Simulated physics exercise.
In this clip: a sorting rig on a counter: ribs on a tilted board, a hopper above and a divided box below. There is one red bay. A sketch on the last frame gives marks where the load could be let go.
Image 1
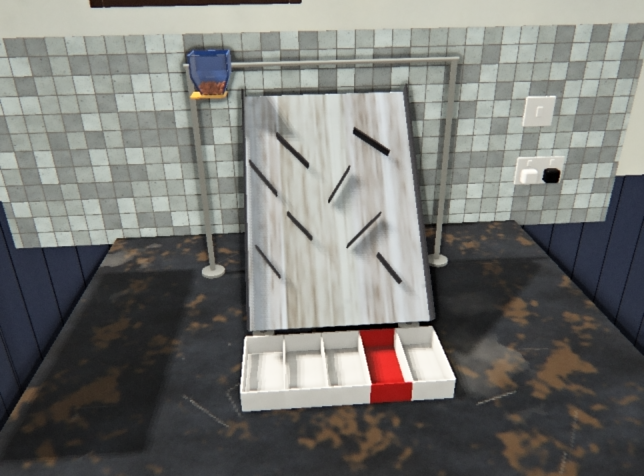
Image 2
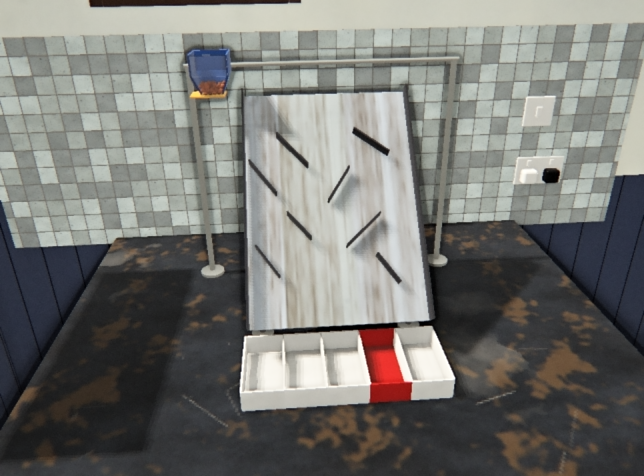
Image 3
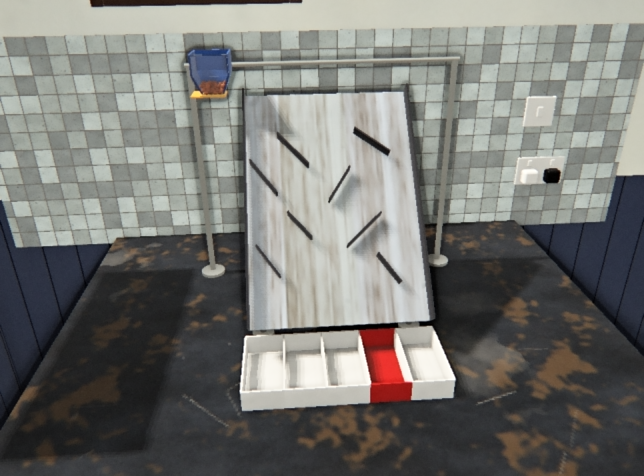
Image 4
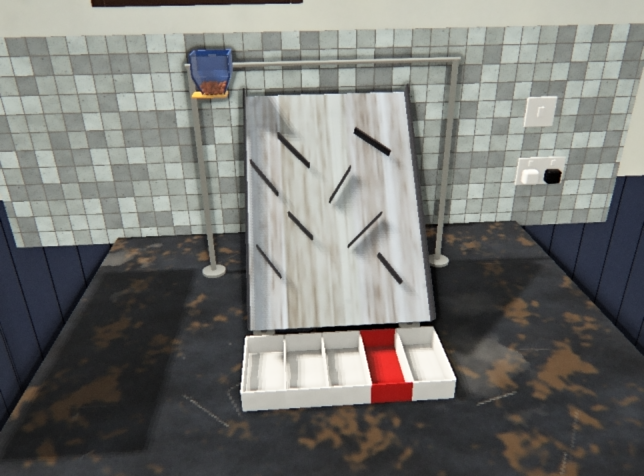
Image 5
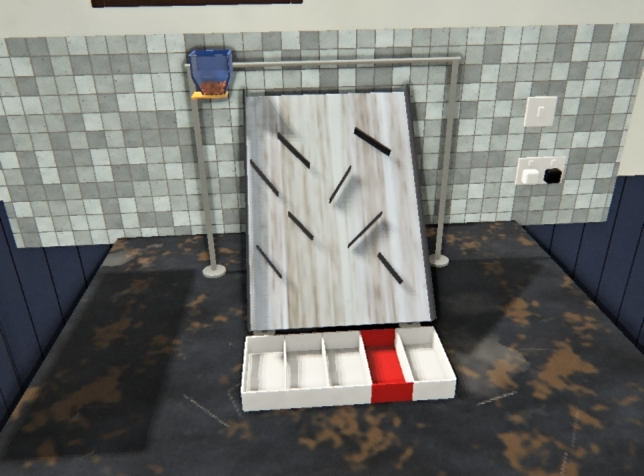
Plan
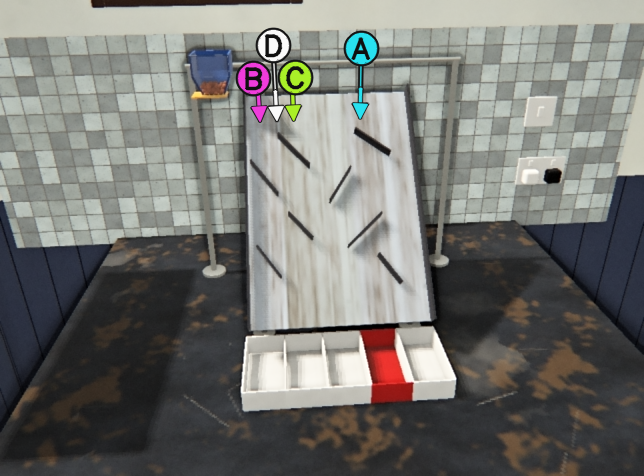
A tilted board with dark ribs stands still above a divided box with one red bay.
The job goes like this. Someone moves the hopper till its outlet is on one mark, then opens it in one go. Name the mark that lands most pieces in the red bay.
Mark B.
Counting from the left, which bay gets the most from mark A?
It is the fifth one.
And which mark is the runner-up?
Here it is mark D.
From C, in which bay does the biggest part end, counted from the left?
The third from the left.
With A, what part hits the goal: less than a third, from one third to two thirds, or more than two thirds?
It is less than a third.
On the marked copy, mark A meets the board at (360, 113); mark B meets the board at (259, 116); mark C meets the board at (293, 115); mark D meets the board at (276, 115).
Choosing A, a small part in the red bay, about half in other bays, about a third outside the box.
Choosing B, about half in the red bay, about a quarter in other bays, a small part held on the board, a small part outside the box.
Choosing C, a small part in the red bay, most in other bays, a small part outside the box.
Choosing D, about a third in the red bay, about half in other bays, a small part outside the box.
